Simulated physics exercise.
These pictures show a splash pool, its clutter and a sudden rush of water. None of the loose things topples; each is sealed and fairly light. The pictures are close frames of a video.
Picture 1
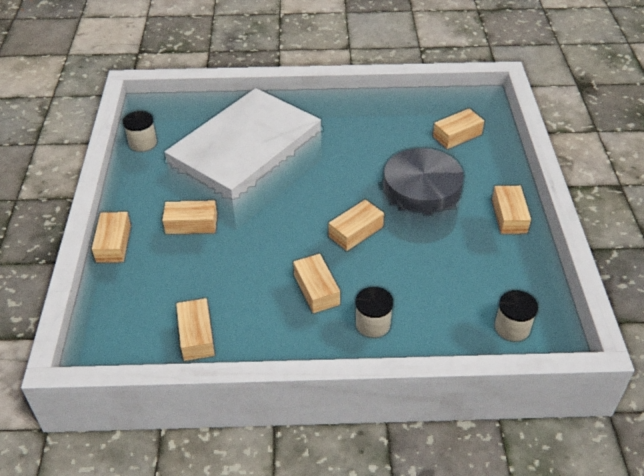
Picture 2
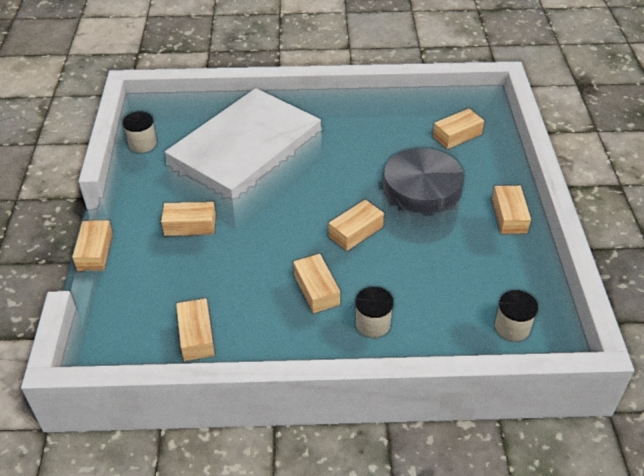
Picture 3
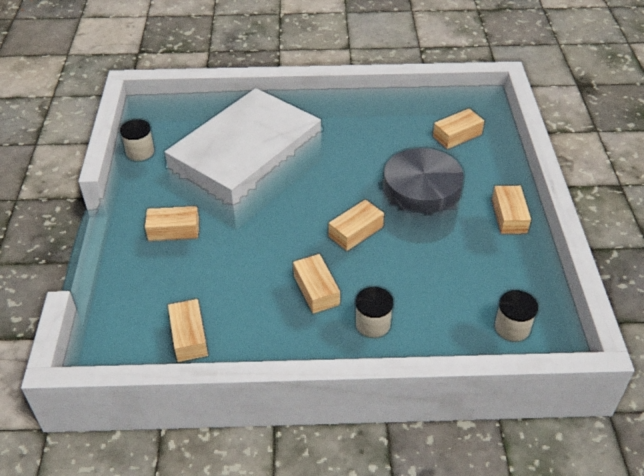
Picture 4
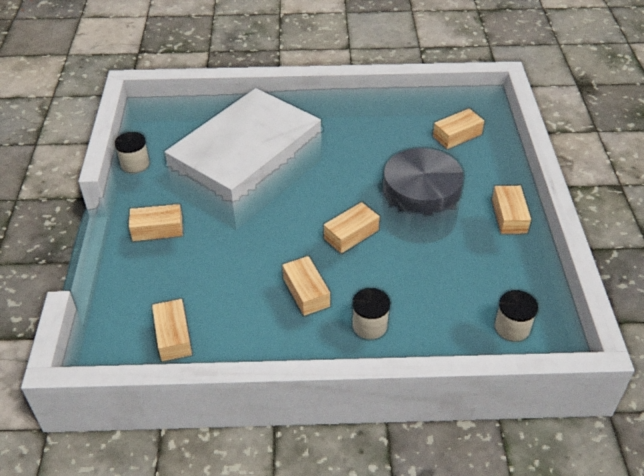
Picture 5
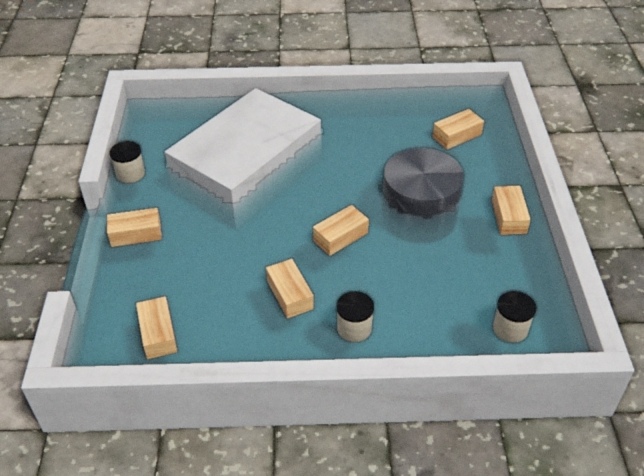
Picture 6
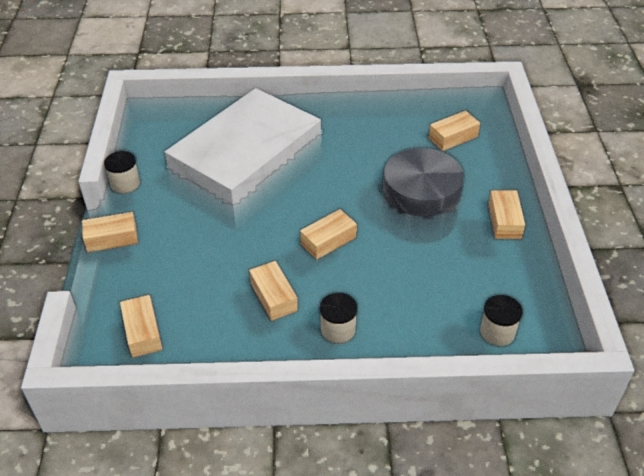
White-walled pool of blue-green water opening a gap on its left side, one wooden block leaving view and others drifting left.
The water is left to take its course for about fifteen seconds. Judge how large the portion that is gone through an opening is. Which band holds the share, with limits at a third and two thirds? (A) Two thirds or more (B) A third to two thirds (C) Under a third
A, two thirds or more.
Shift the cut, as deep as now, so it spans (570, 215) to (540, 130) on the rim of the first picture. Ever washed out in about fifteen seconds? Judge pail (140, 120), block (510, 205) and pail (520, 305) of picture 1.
Going through them in sequence: Trapped, then gets out, then gets out.
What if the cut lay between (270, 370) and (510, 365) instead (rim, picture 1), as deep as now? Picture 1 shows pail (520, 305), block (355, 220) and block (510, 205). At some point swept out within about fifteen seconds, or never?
In the order given, it's escaped, escaped, escaped.
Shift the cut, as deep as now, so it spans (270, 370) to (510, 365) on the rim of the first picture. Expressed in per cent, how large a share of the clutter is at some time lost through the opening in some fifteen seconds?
By my count, 70 percent.
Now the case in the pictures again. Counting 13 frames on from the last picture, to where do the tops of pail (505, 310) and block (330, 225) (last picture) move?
(453, 325) and (178, 252), give or take.
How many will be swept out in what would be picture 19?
That makes 4.
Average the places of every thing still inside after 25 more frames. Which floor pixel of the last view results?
Somewhere near (342, 288) in the last view.
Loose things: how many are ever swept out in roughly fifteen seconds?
The total is 7.
A moment on, 2 of 10 are out; 8 afloat.
Next, 4 of 10 are out; 6 afloat.
Later, 6 of 10 are out; 4 afloat.
In the end, 7 of 10 are out; 3 afloat.
